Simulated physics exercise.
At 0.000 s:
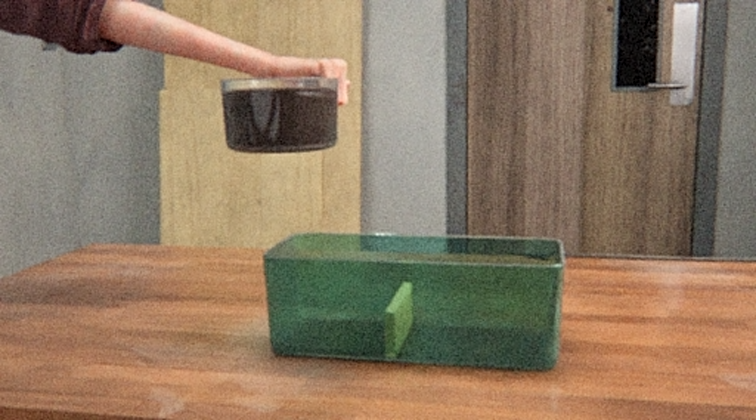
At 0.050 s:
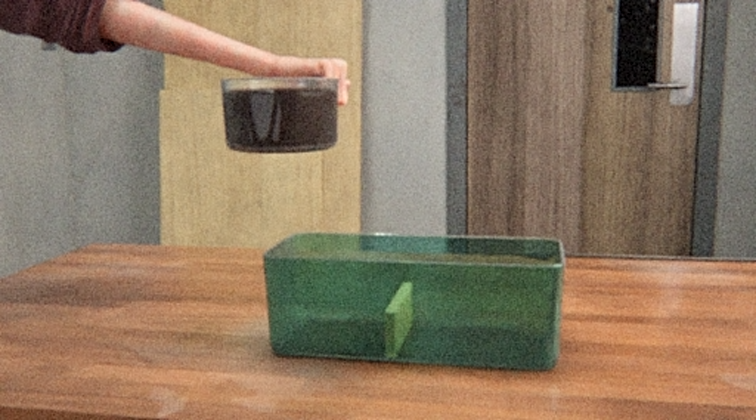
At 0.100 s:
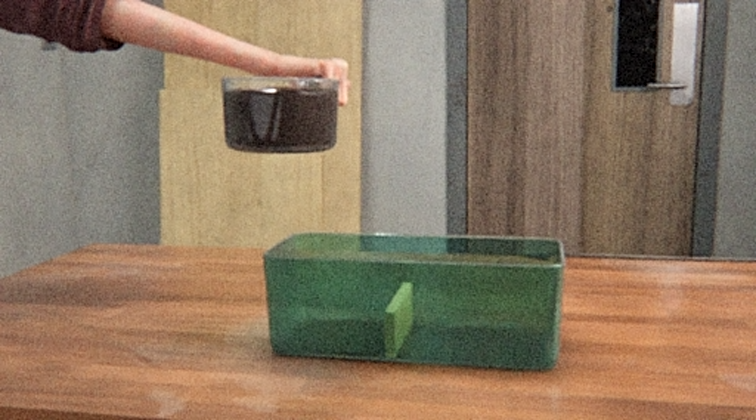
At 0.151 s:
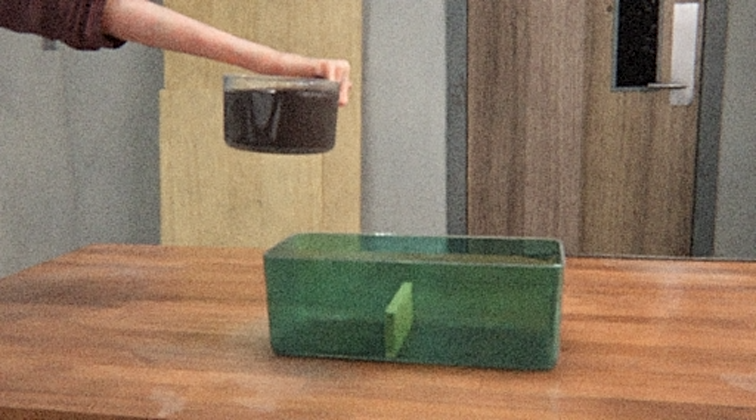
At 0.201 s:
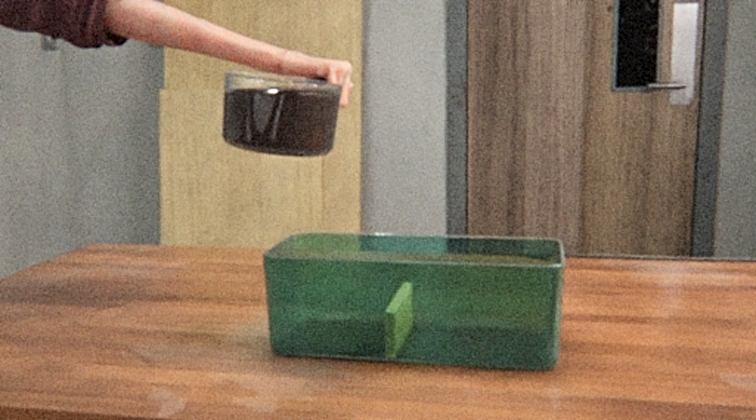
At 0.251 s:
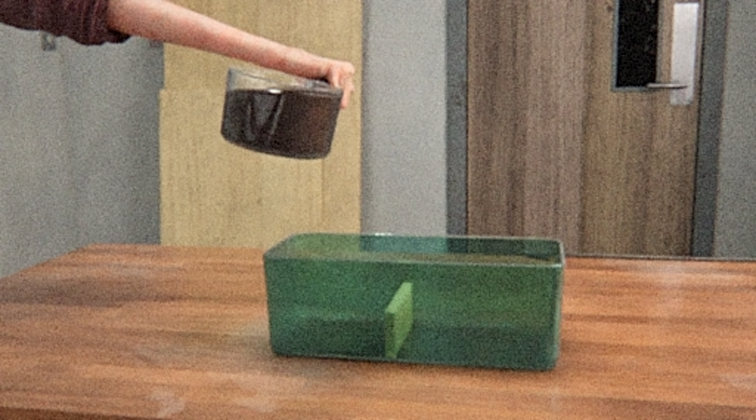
On a wooden table stood a green see-through basin with a low wall inside, while above it a hand held a clear saucepan of dark liquid level, then slowly tilted it to the right.
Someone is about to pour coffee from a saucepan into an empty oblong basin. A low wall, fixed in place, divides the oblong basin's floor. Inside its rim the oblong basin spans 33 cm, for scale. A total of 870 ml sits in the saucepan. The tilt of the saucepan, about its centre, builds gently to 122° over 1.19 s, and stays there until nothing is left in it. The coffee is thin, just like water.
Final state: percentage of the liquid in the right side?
Approximately 54 %.
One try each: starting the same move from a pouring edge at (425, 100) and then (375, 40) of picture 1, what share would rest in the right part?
95 then 85 %.
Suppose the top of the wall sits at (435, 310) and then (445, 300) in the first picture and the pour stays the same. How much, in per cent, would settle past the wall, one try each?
First try about 15 %, second try about 5 %.
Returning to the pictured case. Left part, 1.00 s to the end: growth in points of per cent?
Around 12 in a hundred.
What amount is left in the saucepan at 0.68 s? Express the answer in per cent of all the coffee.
Near 50 in a hundred.
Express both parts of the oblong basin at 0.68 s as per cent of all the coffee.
I'd say about 4 left and about 12 right.
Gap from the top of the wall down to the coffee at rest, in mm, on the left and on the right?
About 32 mm left, about 34 mm right.
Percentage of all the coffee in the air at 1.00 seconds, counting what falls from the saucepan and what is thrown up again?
Airborne fraction: Approx. 9 %.
After 0.68 s the tilt is 75° and 50 per cent is still to pour, 4 is left of the wall and 12 right of it.
After 1.00 s the tilt is 114° and 5 per cent is still to pour, 33 is left of the wall and 53 right of it.
After 1.33 s the tilt is 122° and 0 per cent is still to pour, 45 is left of the wall and 54 right of it.
After 1.69 s the tilt is 122° and 0 per cent is still to pour, 45 is left of the wall and 54 right of it.
In the end 45 per cent lies left of the wall, 54 right of it and 1 outside.
